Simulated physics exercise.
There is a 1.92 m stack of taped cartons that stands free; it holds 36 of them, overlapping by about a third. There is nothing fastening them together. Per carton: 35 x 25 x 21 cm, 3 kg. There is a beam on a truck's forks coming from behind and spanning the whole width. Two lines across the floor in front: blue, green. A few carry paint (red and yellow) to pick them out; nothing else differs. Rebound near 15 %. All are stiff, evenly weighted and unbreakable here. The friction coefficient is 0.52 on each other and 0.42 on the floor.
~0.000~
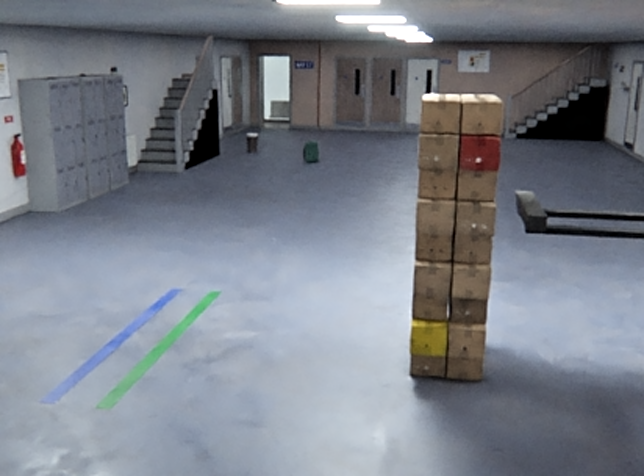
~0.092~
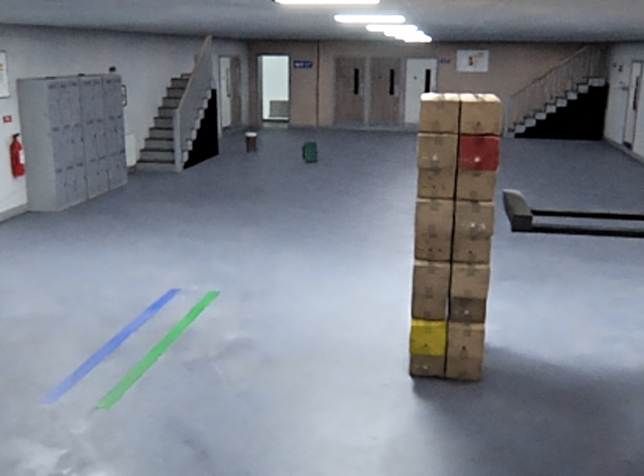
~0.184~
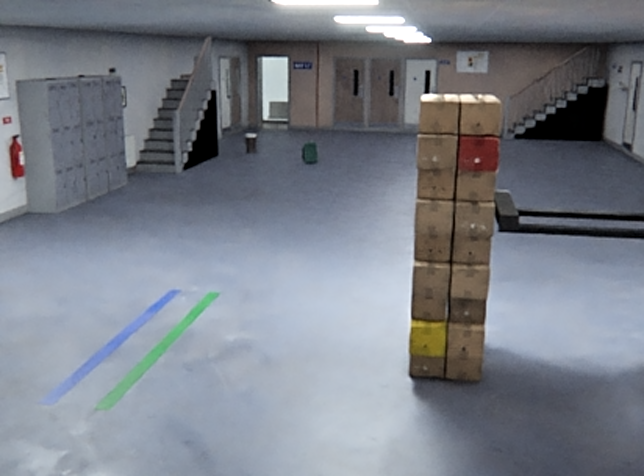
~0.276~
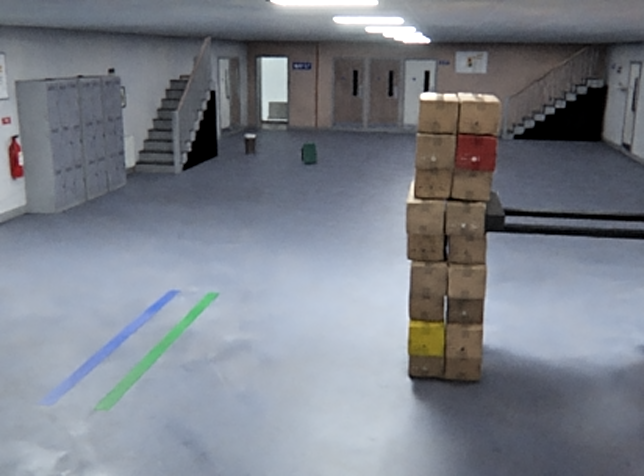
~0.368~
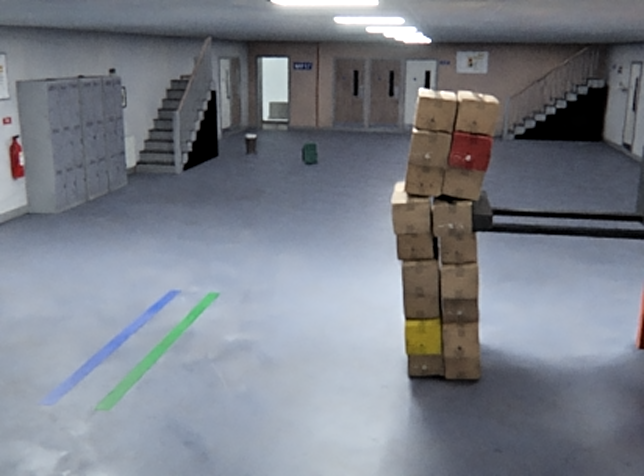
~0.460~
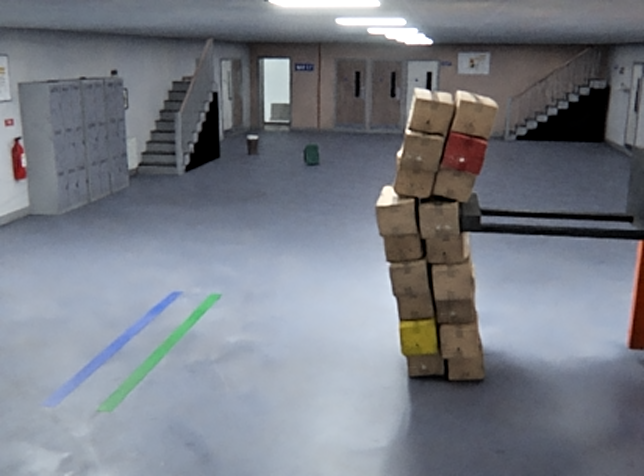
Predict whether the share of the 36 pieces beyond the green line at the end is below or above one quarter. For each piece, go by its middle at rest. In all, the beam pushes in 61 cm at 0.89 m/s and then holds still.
It is below one quarter.
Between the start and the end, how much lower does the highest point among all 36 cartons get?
The top ends up some 45 cm lower.
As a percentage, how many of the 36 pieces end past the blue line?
Roughly 5 per cent of them.
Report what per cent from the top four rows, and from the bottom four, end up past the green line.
The top part comes to 20 per cent, the bottom part to 0 per cent.
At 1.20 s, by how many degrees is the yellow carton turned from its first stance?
Angle at that time, about 90 degrees.
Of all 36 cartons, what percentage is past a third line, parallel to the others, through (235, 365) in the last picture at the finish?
Share past the line: Close to 30 per cent.
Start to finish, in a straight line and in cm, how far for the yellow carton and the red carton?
Displacement in cm - yellow: 50; red: 170.
By 0.62 s, none of the 36 cartons past the green line, 36 disturbed; red carton tilted 24°; yellow carton tilted 18°.
By 0.88 s, none of the 36 cartons past the green line, 36 disturbed; red carton tilted 49°, 10 cm lower; yellow carton tilted 38°.
By 1.20 s, none of the 36 cartons past the green line, 35 disturbed; yellow carton on its side; red carton on its side.
By 1.84 s, 3 of the 36 cartons past the green line; yellow carton on its side; red carton tilted 59°, 1.36 m lower.
When it is over (3.1 s), 3 of the 36 cartons past the green line; yellow carton on its side; red carton 1.49 m lower. That is 8 per cent. In pixels of the last frame, middles, yellow carton near (363, 355), red carton near (360, 395).
